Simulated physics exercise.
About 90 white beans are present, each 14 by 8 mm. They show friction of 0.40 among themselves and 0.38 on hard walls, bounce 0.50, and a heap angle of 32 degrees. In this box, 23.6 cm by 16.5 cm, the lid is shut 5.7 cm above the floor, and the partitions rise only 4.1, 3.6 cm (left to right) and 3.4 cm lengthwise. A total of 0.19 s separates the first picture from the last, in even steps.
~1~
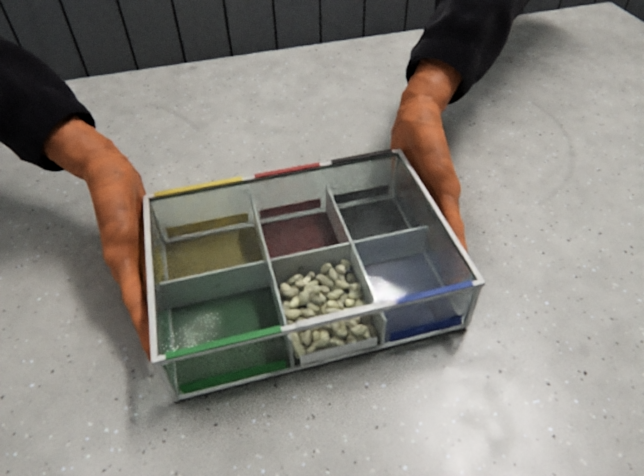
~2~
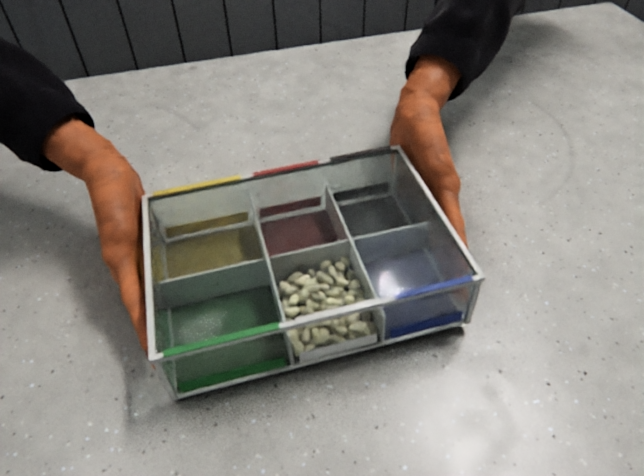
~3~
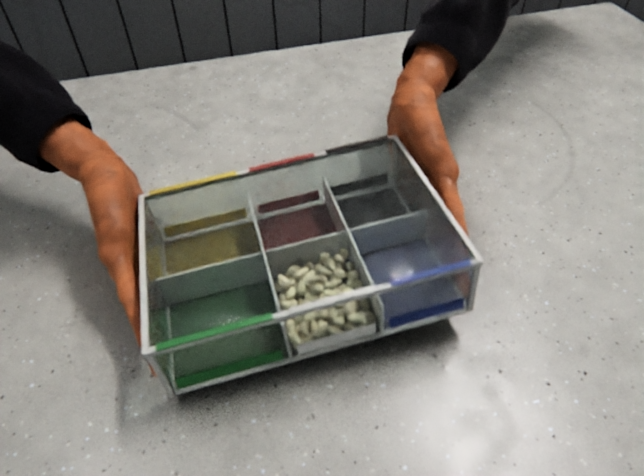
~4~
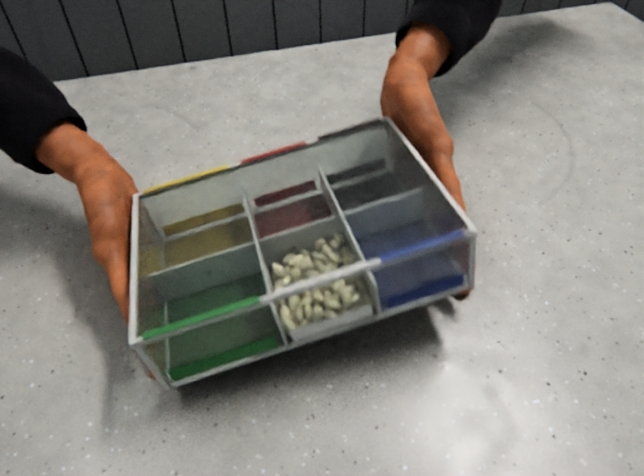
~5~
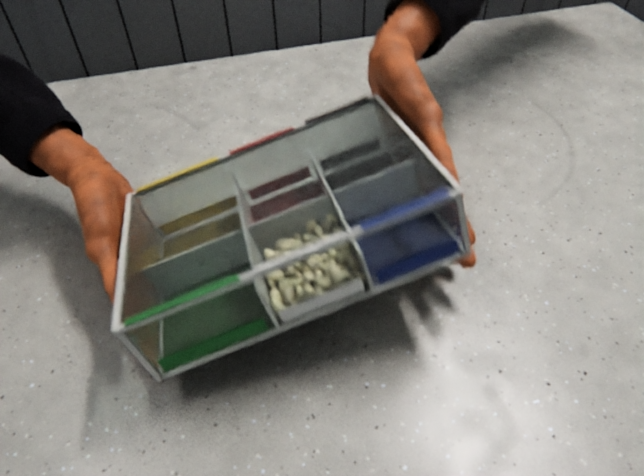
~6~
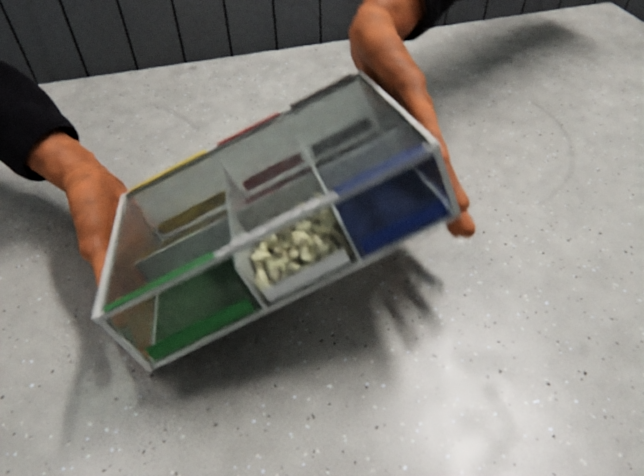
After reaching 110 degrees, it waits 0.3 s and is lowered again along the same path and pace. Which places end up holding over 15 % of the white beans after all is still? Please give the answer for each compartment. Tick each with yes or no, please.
Red - no; blue - no; green - no; yellow - yes; white - yes; black - no.
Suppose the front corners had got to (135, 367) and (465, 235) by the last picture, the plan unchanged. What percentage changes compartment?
Estimate: Around 35 %.
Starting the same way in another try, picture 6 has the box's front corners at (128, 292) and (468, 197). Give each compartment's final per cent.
In per cent, the final split is red 55, blue 0, green 0, yellow 45, white 0, black 0.
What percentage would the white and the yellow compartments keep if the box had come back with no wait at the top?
White 30, yellow 55.
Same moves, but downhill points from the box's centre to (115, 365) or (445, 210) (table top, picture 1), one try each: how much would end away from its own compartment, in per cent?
That would be close to 25 per cent and then close to 100 per cent.
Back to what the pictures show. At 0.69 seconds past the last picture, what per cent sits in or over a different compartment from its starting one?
55 %.
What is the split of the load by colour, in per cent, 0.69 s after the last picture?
You'd find red at 10, blue at 0, green at 5, yellow at 40, white at 45 and black at 0 per cent.
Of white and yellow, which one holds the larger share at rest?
That would be the yellow compartment.
Then, 0.69 s after the last picture, tilt 110 degrees; red 10 %, green 5 %, yellow 40 %, white 45 %.
Then, 1.14 s after the last picture, tilt 61 degrees; yellow 60 %, white 40 %.
Then, 1.68 s after the last picture, tilt 0 degrees; red 5 %, green 5 %, yellow 60 %, white 30 %.
In the end, red 5 %, blue 0 %, green 5 %, yellow 60 %, white 30 %, black 0 %.
